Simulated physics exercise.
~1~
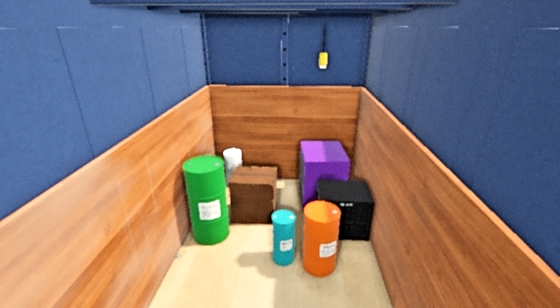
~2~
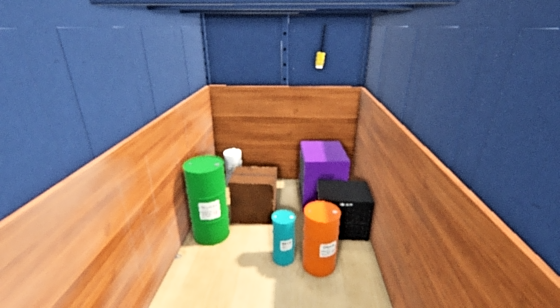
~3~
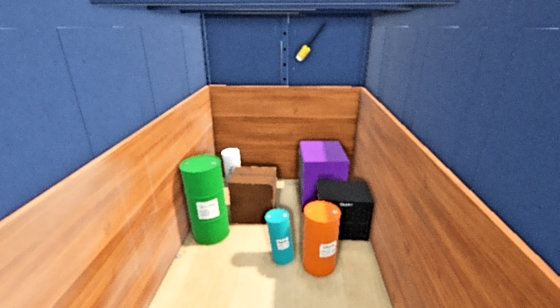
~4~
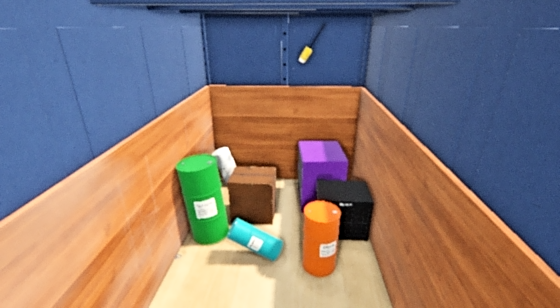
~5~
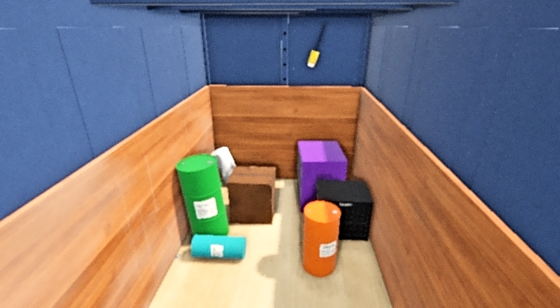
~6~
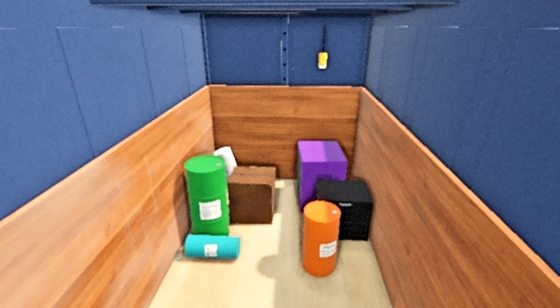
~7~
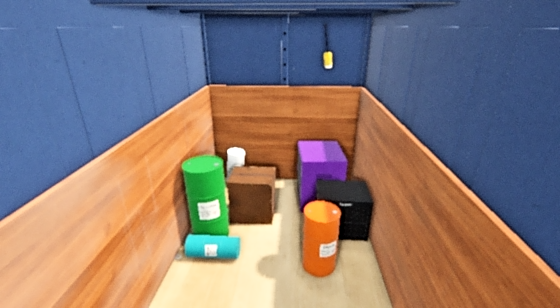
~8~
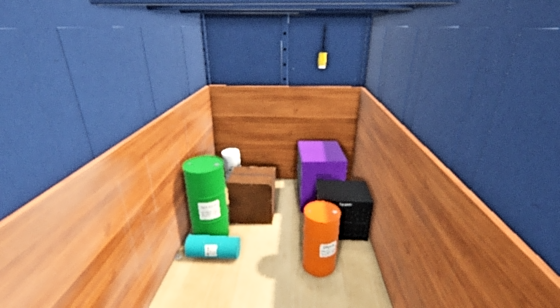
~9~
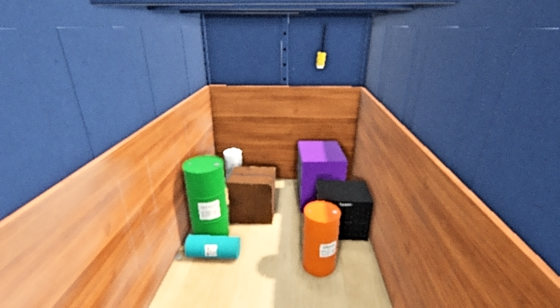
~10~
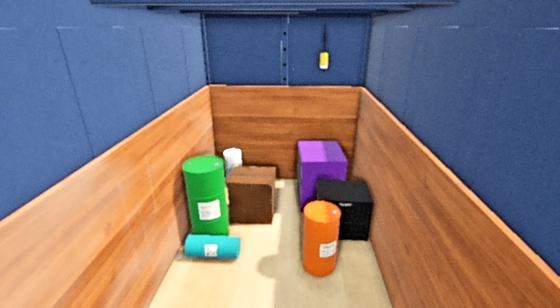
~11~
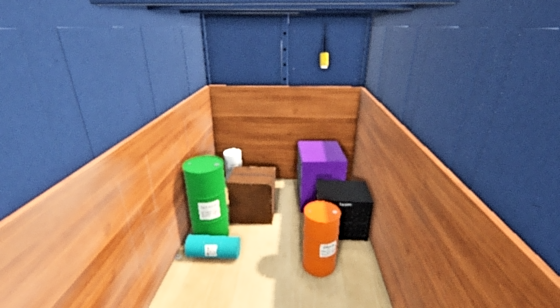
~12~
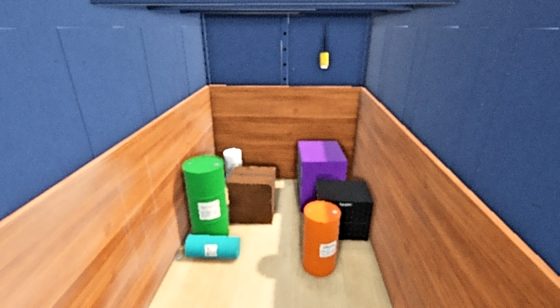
A turquoise canister stands beside an orange drum near the front of a moving van's load bay, seen from a fixed spot facing the cab. Behind them are a green drum, a small white canister and a brown box on the left, with a purple appliance and a black chest on the right. As the yellow hanging lamp swings left, the turquoise canister topples and rolls left to the foot of the green drum. The white canister leans left, then rocks back upright. The lamp settles, leaving the turquoise canister on its side and everything else standing.
